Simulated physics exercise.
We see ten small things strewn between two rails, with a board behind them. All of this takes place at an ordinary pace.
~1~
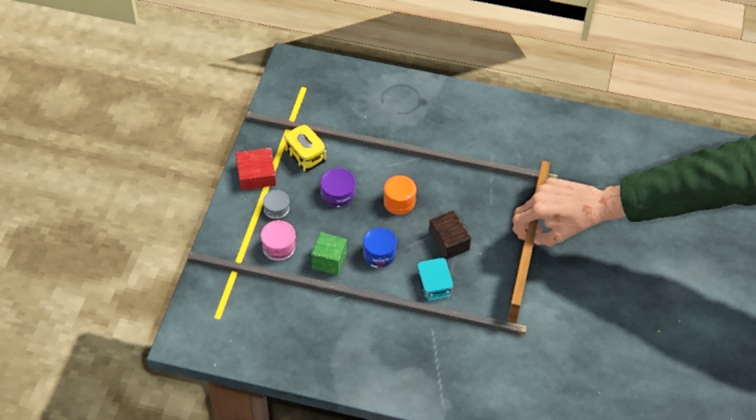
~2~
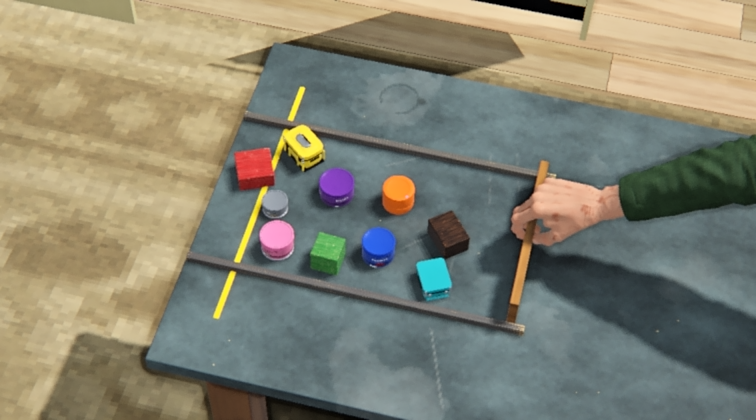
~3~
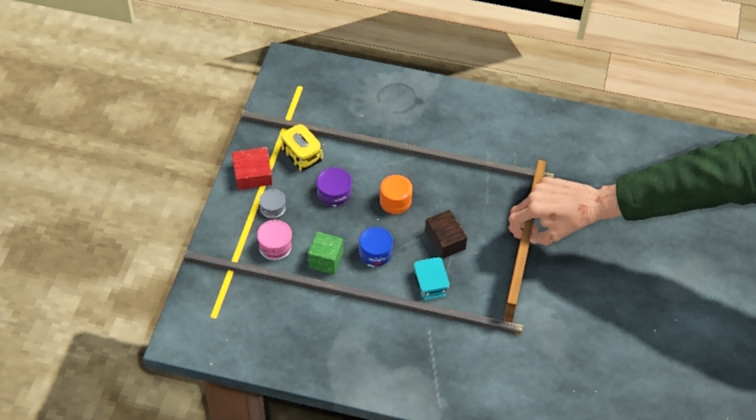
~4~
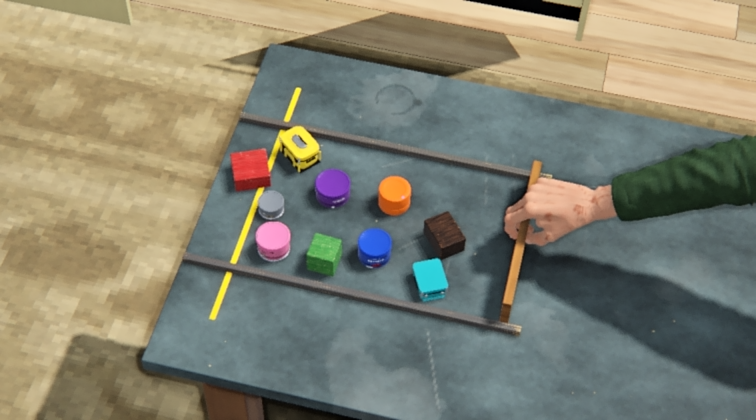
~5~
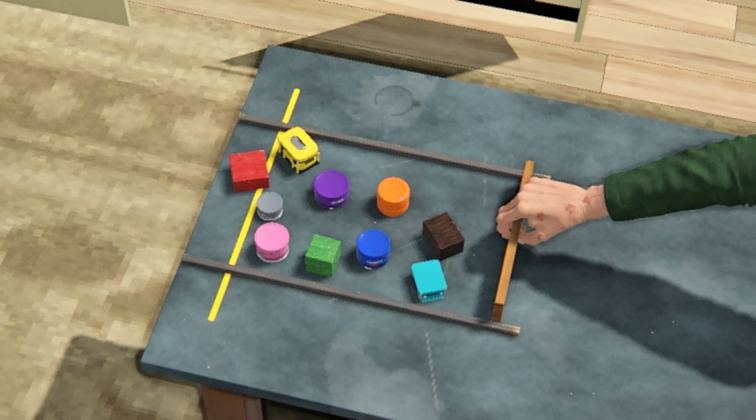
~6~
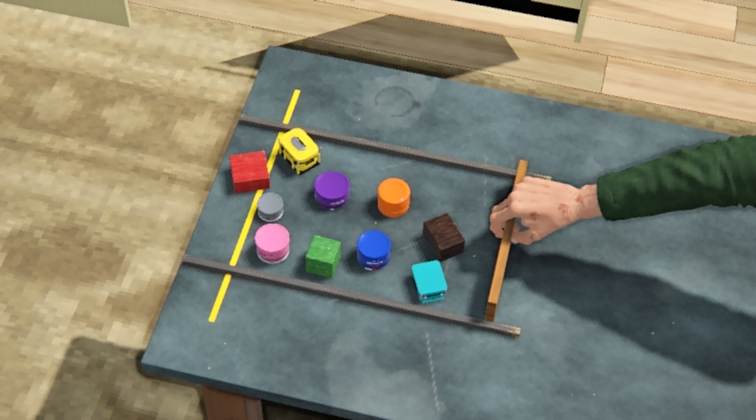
A dark blue-grey table stands on a patterned floor, seen from above at an angle, with two thin rails running across it and a yellow strip near its left edge. Between them sit ten small objects, red, yellow and grey at left, pink, green, purple, blue and orange midway, dark brown and turquoise at right. A green-sleeved hand slides a wooden board slightly left, the objects staying in place as the view shifts slightly.
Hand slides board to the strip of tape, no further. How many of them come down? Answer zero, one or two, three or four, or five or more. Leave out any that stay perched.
Three or four.
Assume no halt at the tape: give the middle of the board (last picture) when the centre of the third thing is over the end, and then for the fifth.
I'd say close to (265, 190), then close to (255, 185).
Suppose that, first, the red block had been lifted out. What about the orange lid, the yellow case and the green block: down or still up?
Orange lid - safe, yellow case - safe, green block - safe.
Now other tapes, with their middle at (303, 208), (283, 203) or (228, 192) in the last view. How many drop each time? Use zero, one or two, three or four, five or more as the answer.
In turn: Not one, one or two, five or more.
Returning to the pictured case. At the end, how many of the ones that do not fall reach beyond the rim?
So the number is 3.
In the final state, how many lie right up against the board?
Total: 4.
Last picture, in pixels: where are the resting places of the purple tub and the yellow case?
The first ends close to (220, 172), the second close to (265, 137).
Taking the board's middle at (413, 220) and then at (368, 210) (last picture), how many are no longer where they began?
Tally: First 4; then 6.
Soon after, none off yet; red block at rest near (250, 172); grey tin at rest near (270, 208); yellow case at rest near (299, 151).
At rest, the number that fall off is three or four; fallen, pink pot, grey tin and red block.
